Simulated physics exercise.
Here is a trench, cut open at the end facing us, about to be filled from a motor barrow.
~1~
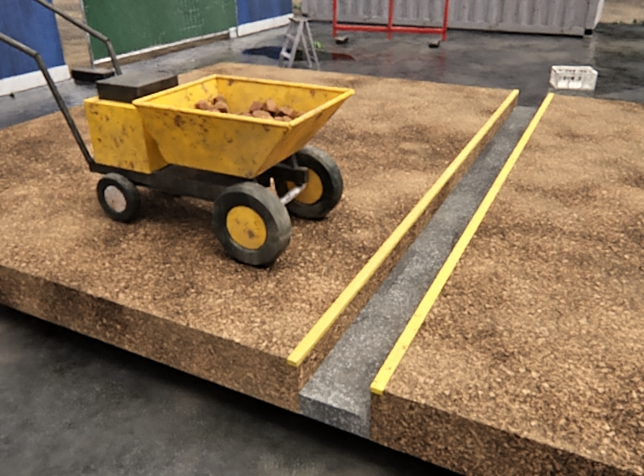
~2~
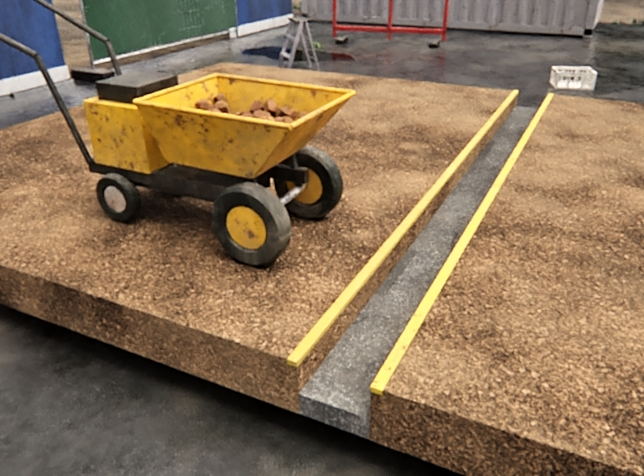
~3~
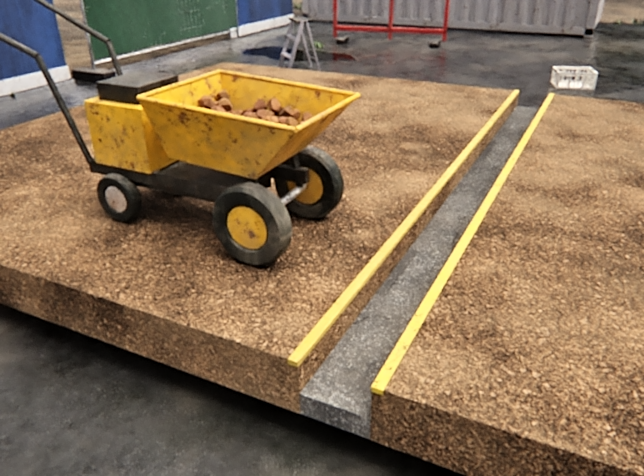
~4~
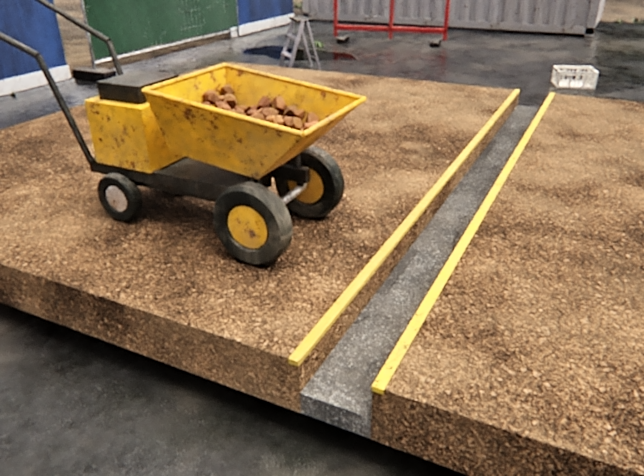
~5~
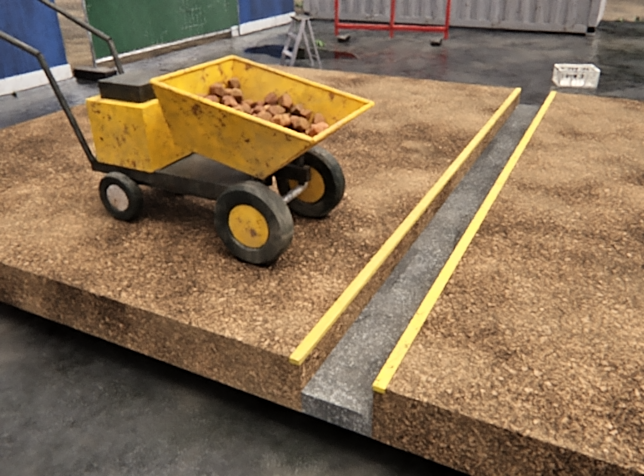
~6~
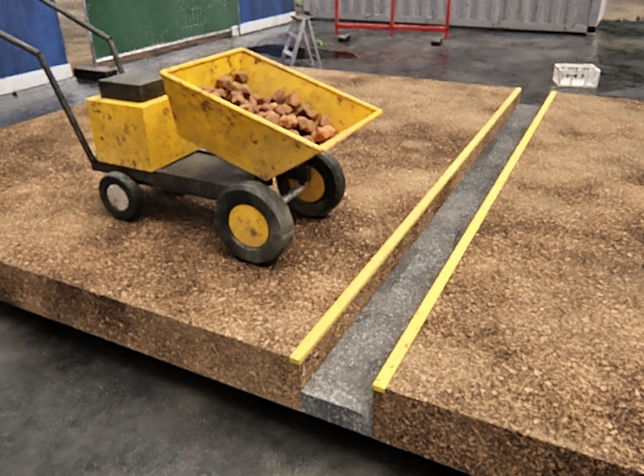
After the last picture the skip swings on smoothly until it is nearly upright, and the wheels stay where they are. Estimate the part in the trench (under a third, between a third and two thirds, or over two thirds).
It catches over two thirds.
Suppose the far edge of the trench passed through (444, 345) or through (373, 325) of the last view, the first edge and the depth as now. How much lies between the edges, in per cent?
About 100 and 40 per cent.
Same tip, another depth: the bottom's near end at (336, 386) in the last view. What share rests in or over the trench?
About 70 per cent.
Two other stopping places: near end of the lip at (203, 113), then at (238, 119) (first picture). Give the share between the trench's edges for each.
The first gives 10 %, the second 40 %.
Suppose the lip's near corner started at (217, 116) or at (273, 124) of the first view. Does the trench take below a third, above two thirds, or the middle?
The first try: Under a third. The second: Above two thirds.
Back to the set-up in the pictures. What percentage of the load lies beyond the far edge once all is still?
Near 0 %.
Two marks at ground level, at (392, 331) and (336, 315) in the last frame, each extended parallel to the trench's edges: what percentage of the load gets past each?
Roughly 20 per cent, and 90 per cent.
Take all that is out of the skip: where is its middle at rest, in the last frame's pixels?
Near (408, 279).
Shortly afterwards, skip tipped steeply; the whole lot in the skip.
Next, skip tipped right over; the bulk in the skip; near a quarter in or heaped over the trench.
Some moments later, skip tipped right over; a little in the skip; all but a few in or heaped over the trench; only a few beyond it.
In the end, skip tipped right over; a little in the skip; all but a few in or heaped over the trench; only a few beyond it.
